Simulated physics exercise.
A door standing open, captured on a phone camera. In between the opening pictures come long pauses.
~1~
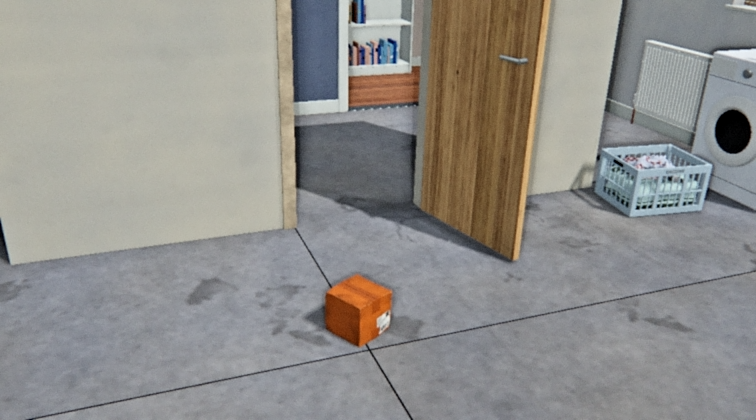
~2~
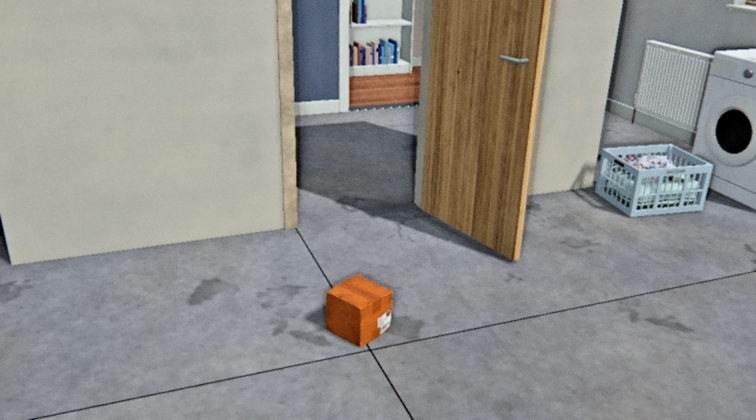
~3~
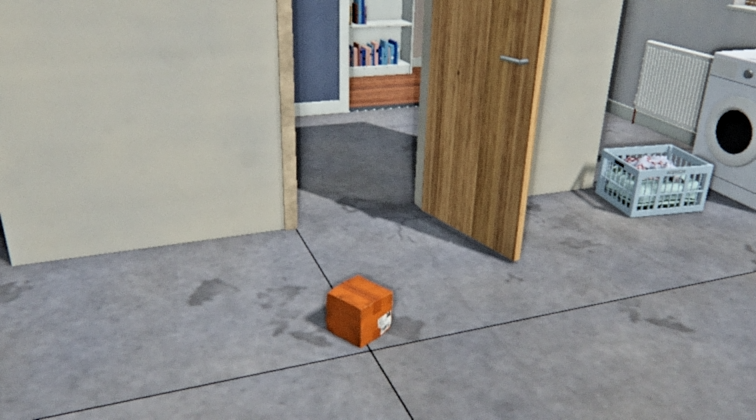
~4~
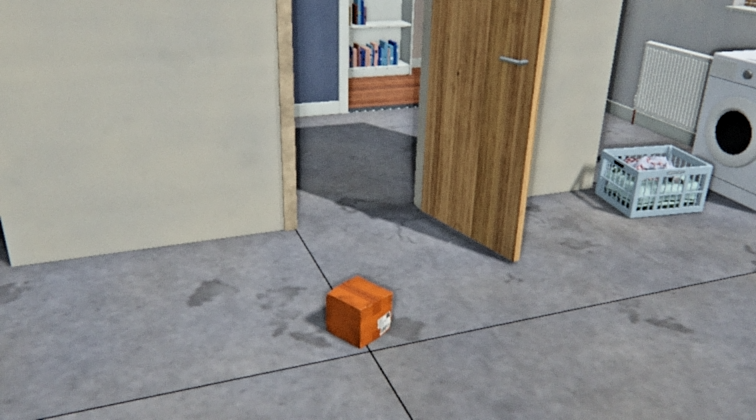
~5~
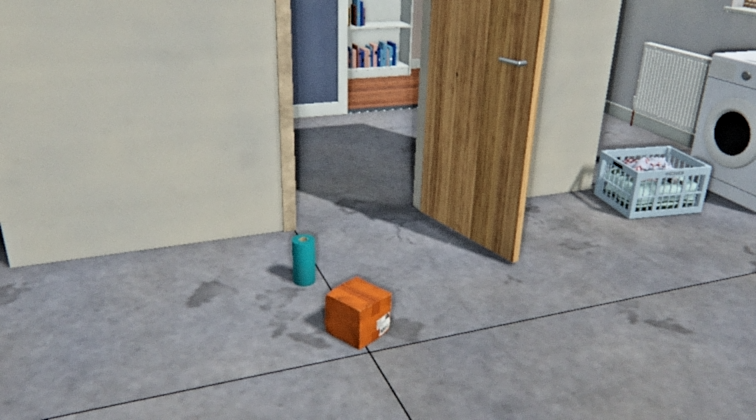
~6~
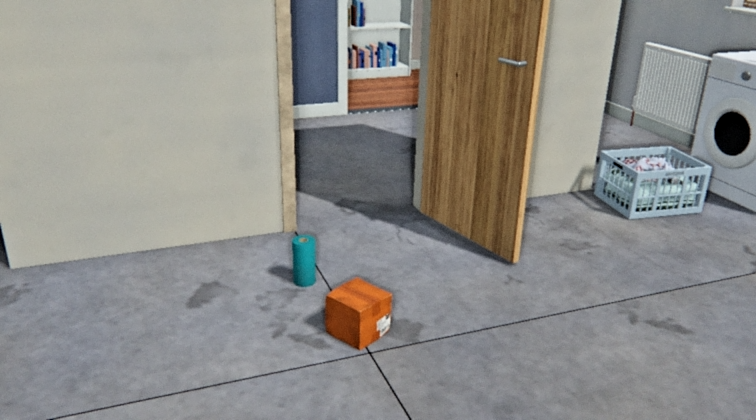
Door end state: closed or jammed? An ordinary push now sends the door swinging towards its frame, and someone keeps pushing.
So the door meets the frame after all.
Then, 1.10 s later than the last frame, open by 70°.
Then, 1.80 s later than the last frame, open by 34°.
When it is over, open by 0°; both as before. End places, in pixels of the last picture, turquoise roll near (304, 261).
